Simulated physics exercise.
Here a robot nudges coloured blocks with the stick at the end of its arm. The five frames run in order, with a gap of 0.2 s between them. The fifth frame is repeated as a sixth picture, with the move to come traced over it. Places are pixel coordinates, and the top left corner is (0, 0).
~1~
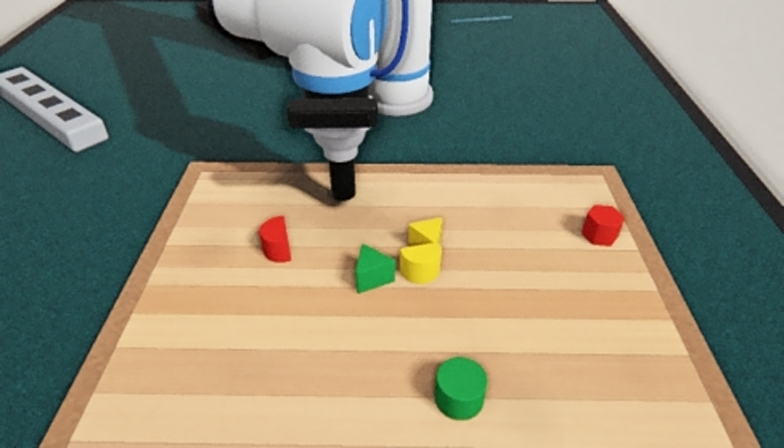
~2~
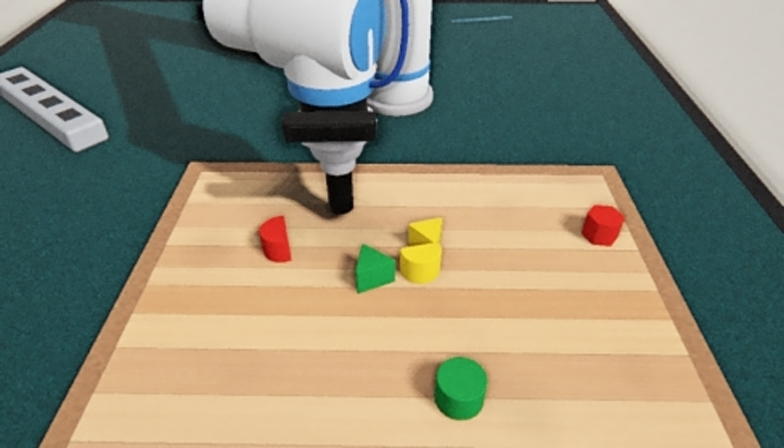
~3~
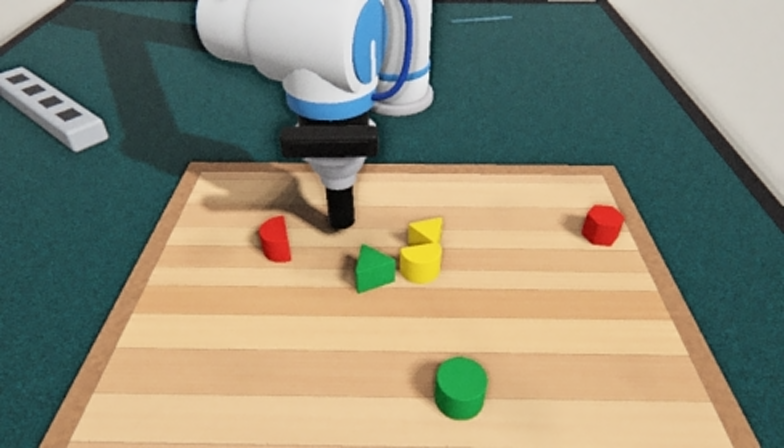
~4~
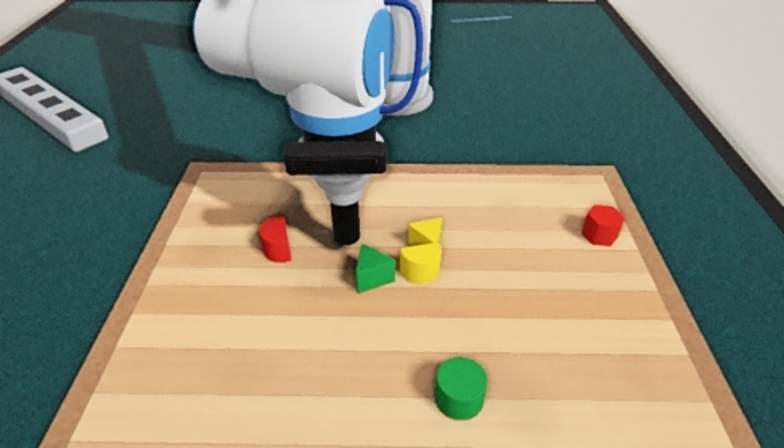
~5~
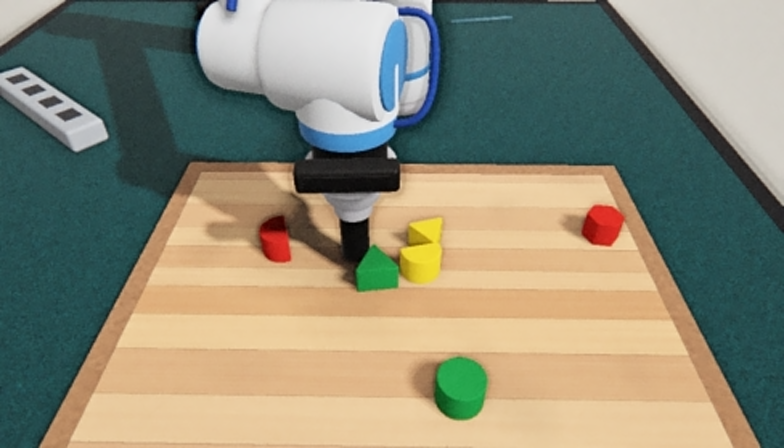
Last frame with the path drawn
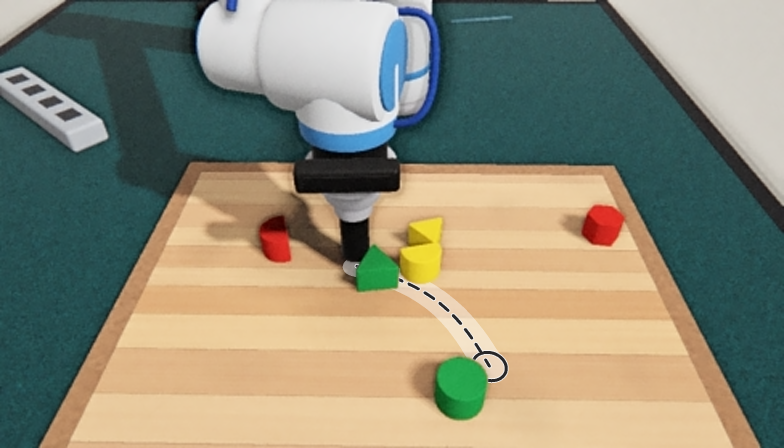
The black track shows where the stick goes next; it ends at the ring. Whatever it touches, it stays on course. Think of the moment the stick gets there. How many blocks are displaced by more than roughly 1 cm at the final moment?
Count: 2.
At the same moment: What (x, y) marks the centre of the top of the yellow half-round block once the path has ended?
Most likely (453, 260).
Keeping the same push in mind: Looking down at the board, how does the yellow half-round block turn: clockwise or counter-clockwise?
Seen from overhead, it turns anticlockwise.
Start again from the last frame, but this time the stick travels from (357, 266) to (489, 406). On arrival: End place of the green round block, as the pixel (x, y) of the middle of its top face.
Its top middle: (480, 423).
Drawn move, from (357, 266) through (409, 284) and (455, 317) to (489, 366).
What follows on the original path. One third of the way, stick (411, 271); green triangular piece (412, 284), turned 60° clockwise; yellow half-round block (445, 255), turned 45° anticlockwise.
Two thirds of the way, stick (457, 304); green triangular piece (427, 302); yellow half-round block (453, 260), turned 105° anticlockwise.
At the end, stick (492, 353); green triangular piece (427, 302), turned 125° clockwise; yellow half-round block (453, 260), turned 105° anticlockwise; green round block still.
